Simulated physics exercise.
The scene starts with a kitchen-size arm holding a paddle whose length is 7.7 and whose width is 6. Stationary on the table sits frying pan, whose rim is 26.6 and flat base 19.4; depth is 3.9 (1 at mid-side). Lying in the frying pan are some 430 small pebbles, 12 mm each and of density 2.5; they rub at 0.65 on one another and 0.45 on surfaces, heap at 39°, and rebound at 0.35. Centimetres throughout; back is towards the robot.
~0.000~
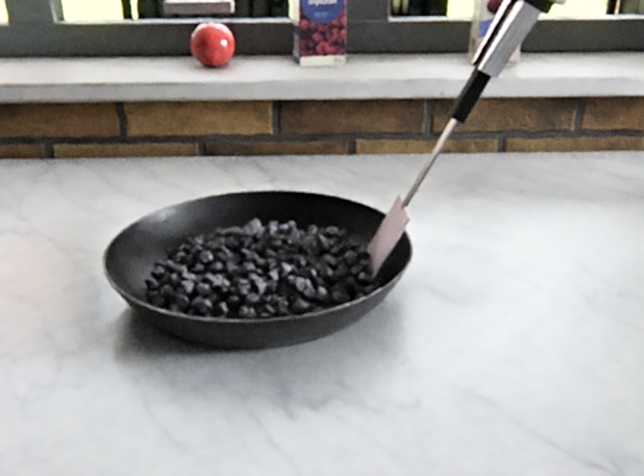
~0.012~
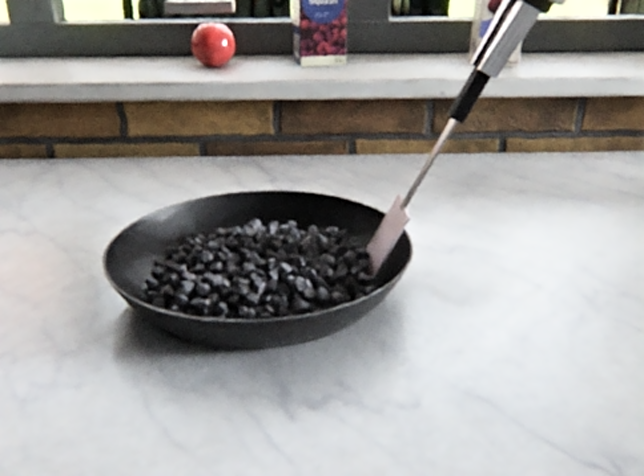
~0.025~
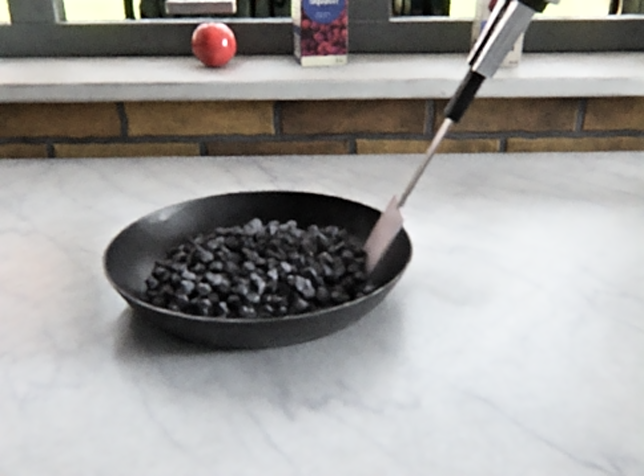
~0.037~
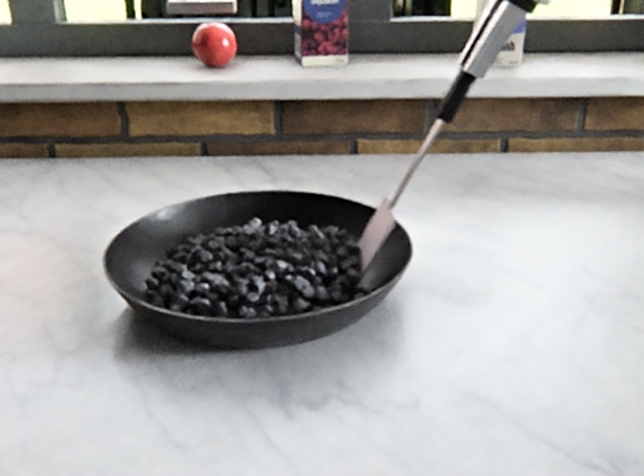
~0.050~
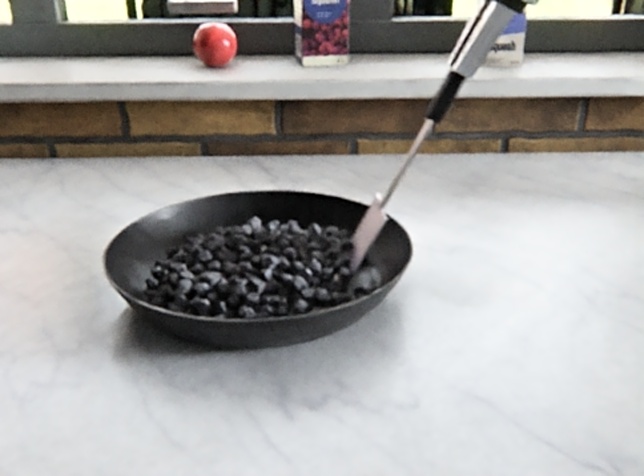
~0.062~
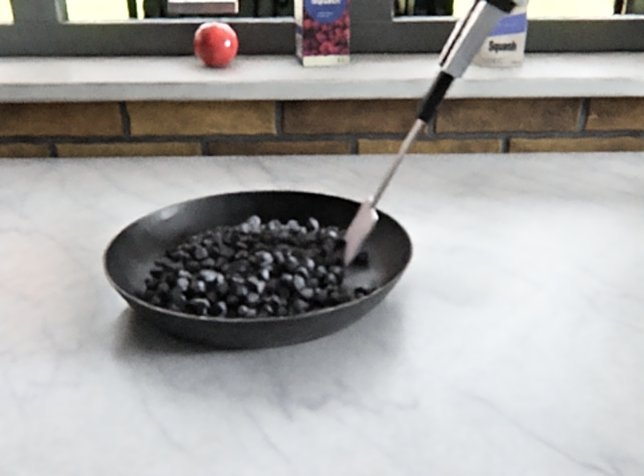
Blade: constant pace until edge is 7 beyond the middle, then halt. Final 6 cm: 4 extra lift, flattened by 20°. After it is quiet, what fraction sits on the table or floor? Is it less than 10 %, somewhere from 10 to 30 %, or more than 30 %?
It is less than 10 %.
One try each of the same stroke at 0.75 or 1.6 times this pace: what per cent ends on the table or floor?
The two tries give about 0 and 15 in a hundred.
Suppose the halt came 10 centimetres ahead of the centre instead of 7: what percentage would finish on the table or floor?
It would be near 15 per cent.
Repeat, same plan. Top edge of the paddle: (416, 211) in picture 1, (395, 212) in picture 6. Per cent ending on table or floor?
I'd put it at roughly 0 per cent.
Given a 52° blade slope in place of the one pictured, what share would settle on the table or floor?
I'd put it at about 5 per cent.
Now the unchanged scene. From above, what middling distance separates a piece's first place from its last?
Roughly 3 centimetres.
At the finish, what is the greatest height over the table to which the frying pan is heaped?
Close to 5.0 centimetres high.
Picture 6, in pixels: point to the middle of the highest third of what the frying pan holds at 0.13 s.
It sits at about (236, 253).
By 0.13 s, sloping 63°, highest piece 5 above the table; 426 in the frying pan.
By 0.20 s, sloping 56°, highest piece 6 above the table; 426 in the frying pan.
By 0.44 s, sloping 43°, highest piece 5 above the table; 397 in the frying pan, 27 on the table or floor, 2 on the blade or in flight.
By 1.49 s, sloping 43°, highest piece 5 above the table; 397 in the frying pan, 29 on the table or floor.
Final count, 397 in the frying pan, 29 on the table or floor. That is 7 % on the table or floor.
